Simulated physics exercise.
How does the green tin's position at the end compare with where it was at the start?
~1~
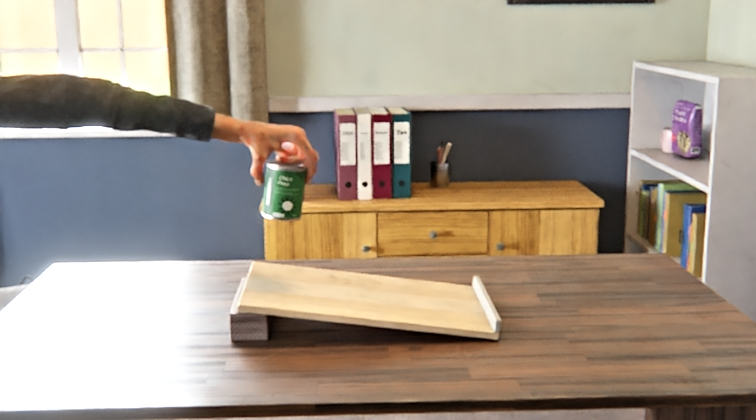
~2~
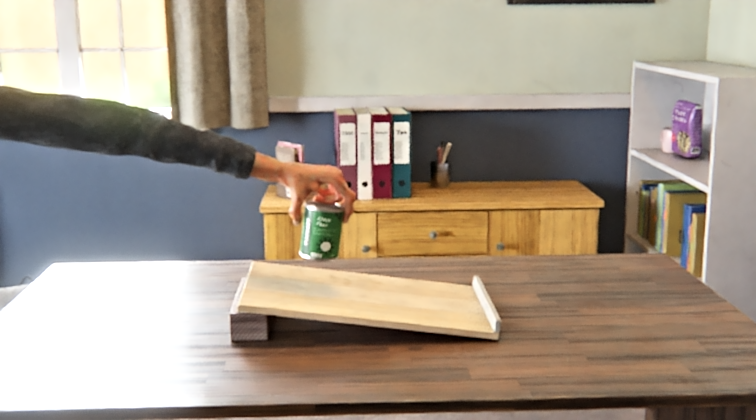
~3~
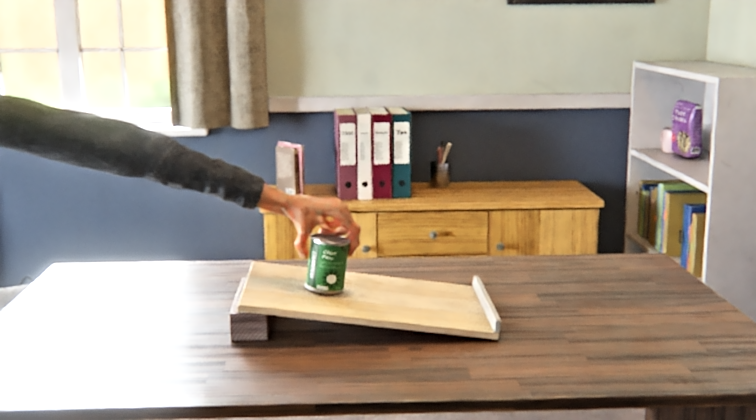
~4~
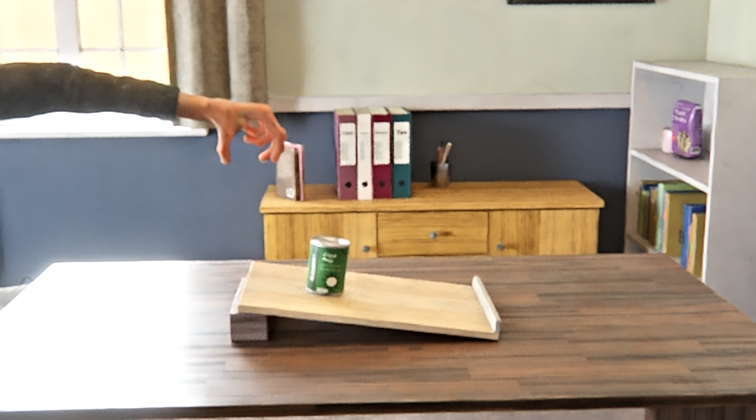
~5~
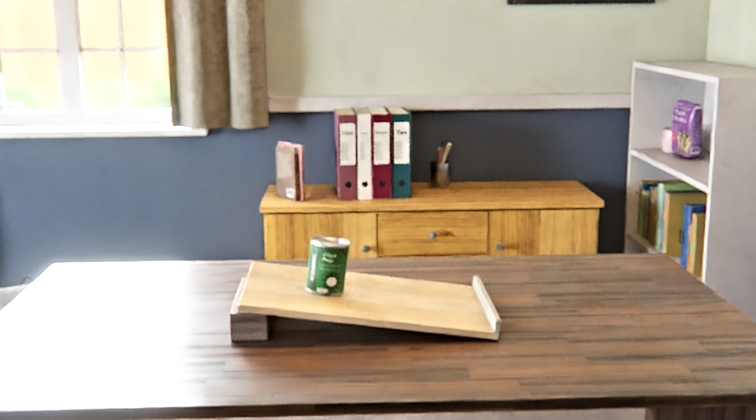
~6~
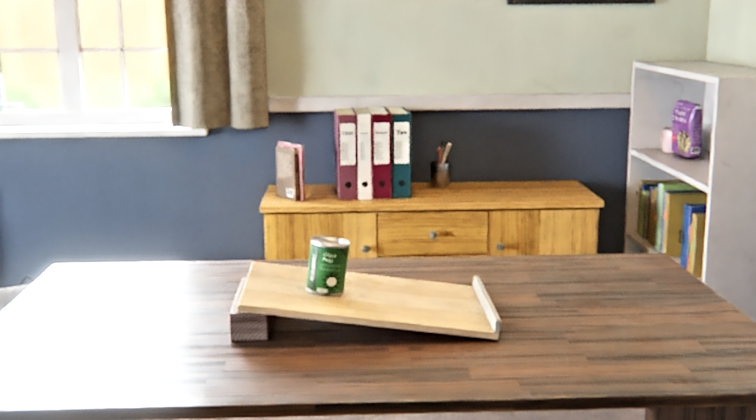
At the start the green tin is held in the air above the left part of the sloping board. By the end it is lower and a little further right, resting on the board.
